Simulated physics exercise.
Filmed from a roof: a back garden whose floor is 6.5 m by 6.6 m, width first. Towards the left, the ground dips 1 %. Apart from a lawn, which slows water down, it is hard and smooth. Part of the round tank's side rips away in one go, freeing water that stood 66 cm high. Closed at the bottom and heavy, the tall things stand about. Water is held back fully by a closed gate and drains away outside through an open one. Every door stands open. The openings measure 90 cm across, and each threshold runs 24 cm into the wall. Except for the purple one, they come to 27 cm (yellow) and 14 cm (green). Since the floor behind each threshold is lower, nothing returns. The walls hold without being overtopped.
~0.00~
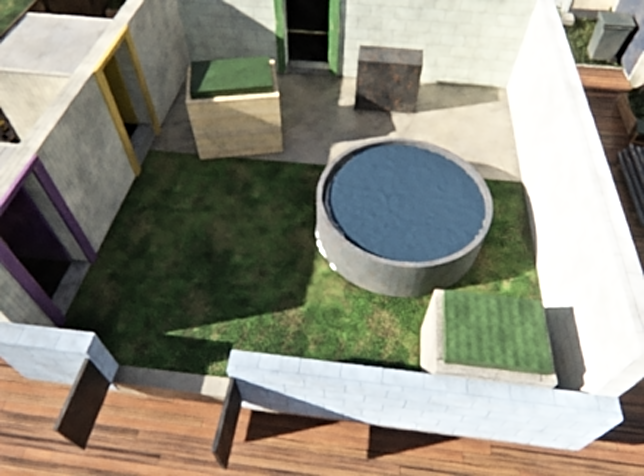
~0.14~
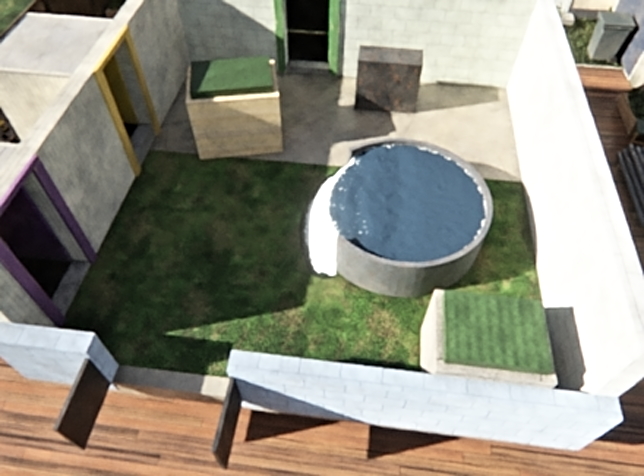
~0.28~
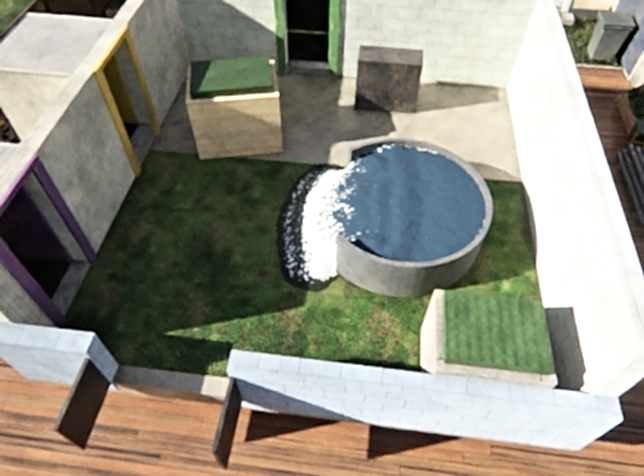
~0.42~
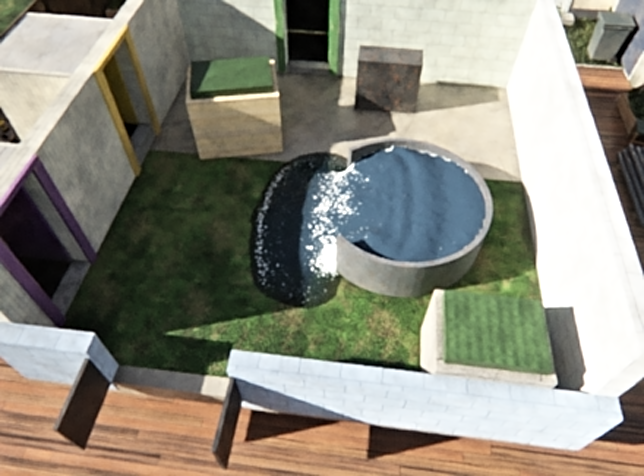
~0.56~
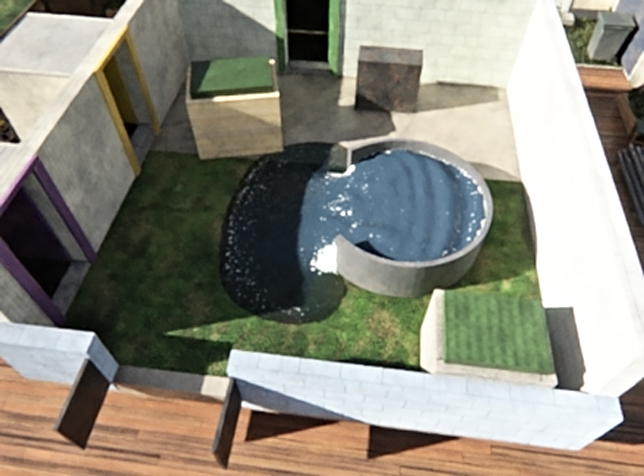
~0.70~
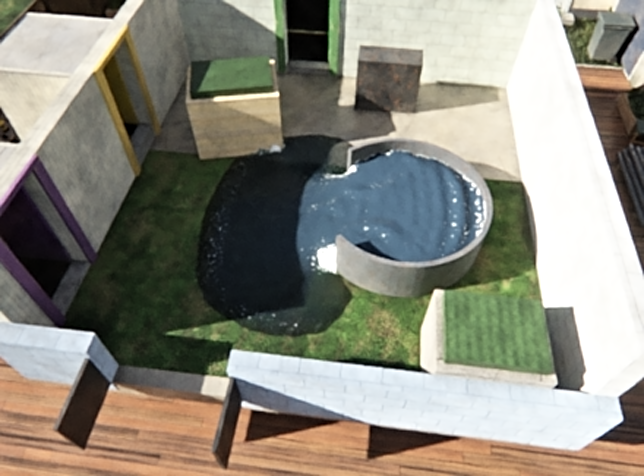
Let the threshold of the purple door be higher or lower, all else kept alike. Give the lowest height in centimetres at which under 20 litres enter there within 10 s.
18 cm.
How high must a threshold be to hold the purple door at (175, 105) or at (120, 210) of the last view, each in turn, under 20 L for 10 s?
About 6.0 cm, then about 25 cm.
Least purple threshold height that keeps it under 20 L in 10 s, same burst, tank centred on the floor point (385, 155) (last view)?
Roughly 12.0 cm is needed.
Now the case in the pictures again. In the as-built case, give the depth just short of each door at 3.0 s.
Depths, in cm - purple: 20, yellow: 20, green: 7.
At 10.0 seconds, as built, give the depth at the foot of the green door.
Some 6.0 centimetres.
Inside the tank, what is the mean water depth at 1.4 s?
It averages close to 38 centimetres.
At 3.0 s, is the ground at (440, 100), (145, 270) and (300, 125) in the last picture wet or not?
Untouched; soaked; soaked.
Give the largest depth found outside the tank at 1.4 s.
Around 27 centimetres.
After 1.4 s water covers 35 % of the floor, deepest (27 cm) near (310, 219); it has not reached the purple door.
After 3.0 s water covers 55 % of the floor, deepest (31 cm) near (59, 330); 20 cm at the purple door, 32 litres in over its 9 cm threshold.
After 10.0 s water covers 95 % of the floor, deepest (10 cm) near (183, 84); 9 cm at the purple door, 149 litres in over its 9 cm threshold.
At the purple door as built, the water arrived by 1.9 s and peaked near 21 cm at 3.2 s.
With a threshold of 15 cm, 45 litres would have come in within the 10 s; with 20.5 cm, 7 litres. So under 20 litres takes about 18 cm.
